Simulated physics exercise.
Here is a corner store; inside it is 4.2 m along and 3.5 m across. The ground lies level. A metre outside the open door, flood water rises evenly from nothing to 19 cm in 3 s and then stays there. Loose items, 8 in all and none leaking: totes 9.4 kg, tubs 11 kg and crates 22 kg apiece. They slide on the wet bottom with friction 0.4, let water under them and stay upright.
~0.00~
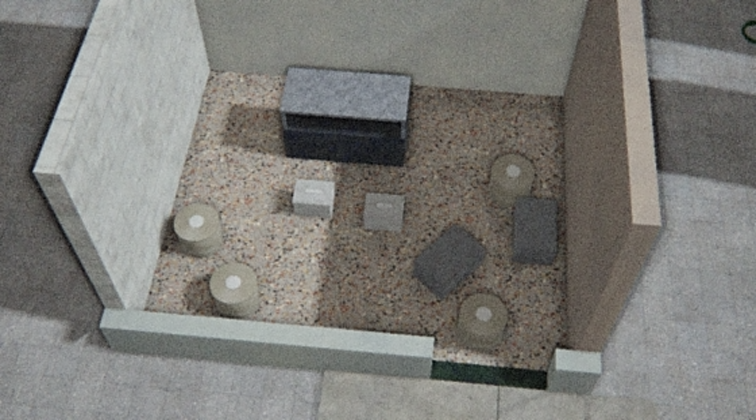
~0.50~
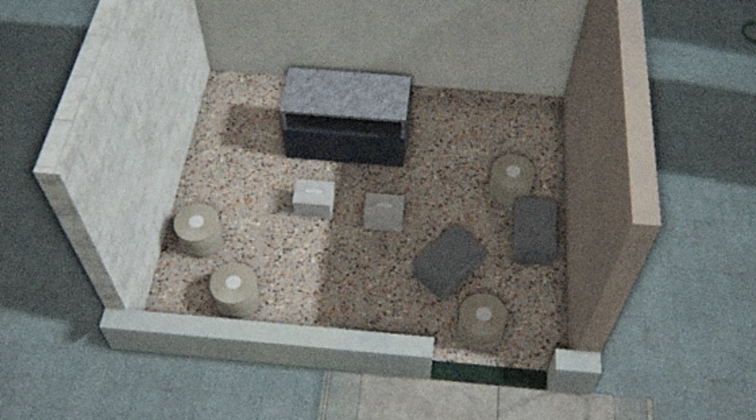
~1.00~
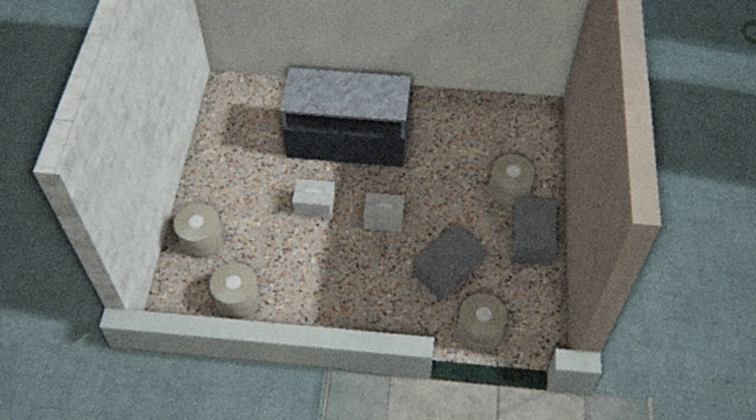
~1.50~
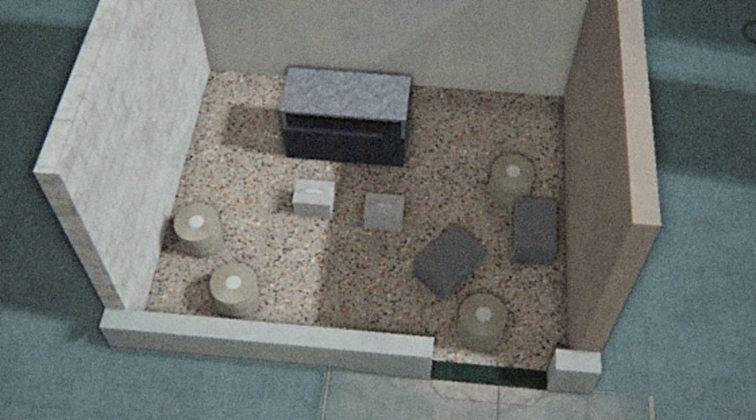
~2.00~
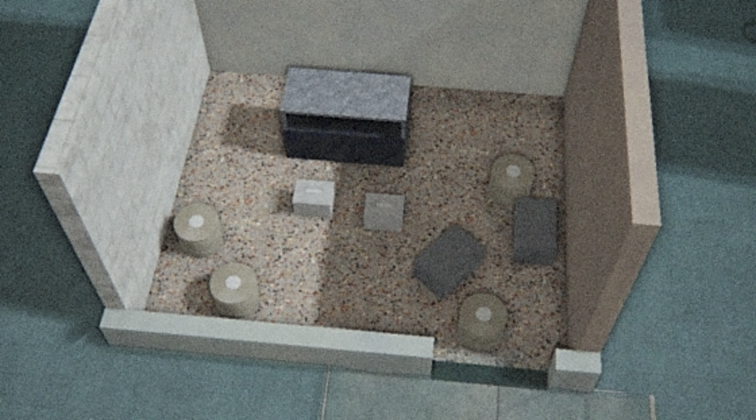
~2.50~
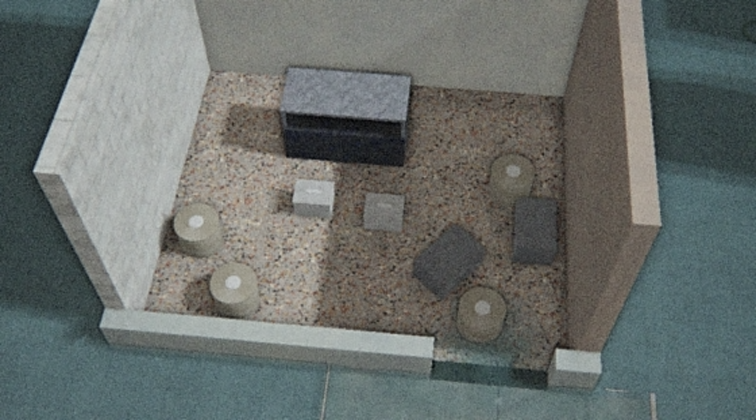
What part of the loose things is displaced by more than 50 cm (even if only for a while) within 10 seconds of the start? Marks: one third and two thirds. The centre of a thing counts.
It is between one and two thirds.
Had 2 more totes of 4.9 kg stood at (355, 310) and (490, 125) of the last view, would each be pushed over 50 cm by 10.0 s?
In turn: Short of it, over.
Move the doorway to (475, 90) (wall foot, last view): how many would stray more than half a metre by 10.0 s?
In that case 7 of them.
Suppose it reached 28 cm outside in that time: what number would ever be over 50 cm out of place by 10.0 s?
In that case 7 of them.
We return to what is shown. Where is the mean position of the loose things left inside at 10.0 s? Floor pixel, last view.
Near (349, 189).
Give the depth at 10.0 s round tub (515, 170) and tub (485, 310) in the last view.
Roughly 14 and 12 cm.
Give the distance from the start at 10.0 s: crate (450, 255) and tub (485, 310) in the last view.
In that order: 80 cm, 400 cm.
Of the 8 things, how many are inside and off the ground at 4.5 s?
At that moment 1.
After 3.5 s 1 of 8 are over 50 cm from their spots; 0 afloat.
After 4.5 s 1 of 8 are over 50 cm from their spots; 1 afloat.
After 7.0 s 4 of 8 are over 50 cm from their spots; 1 afloat.
After 10.0 s 4 of 8 are over 50 cm from their spots, and 4 have been at some point; 3 afloat.
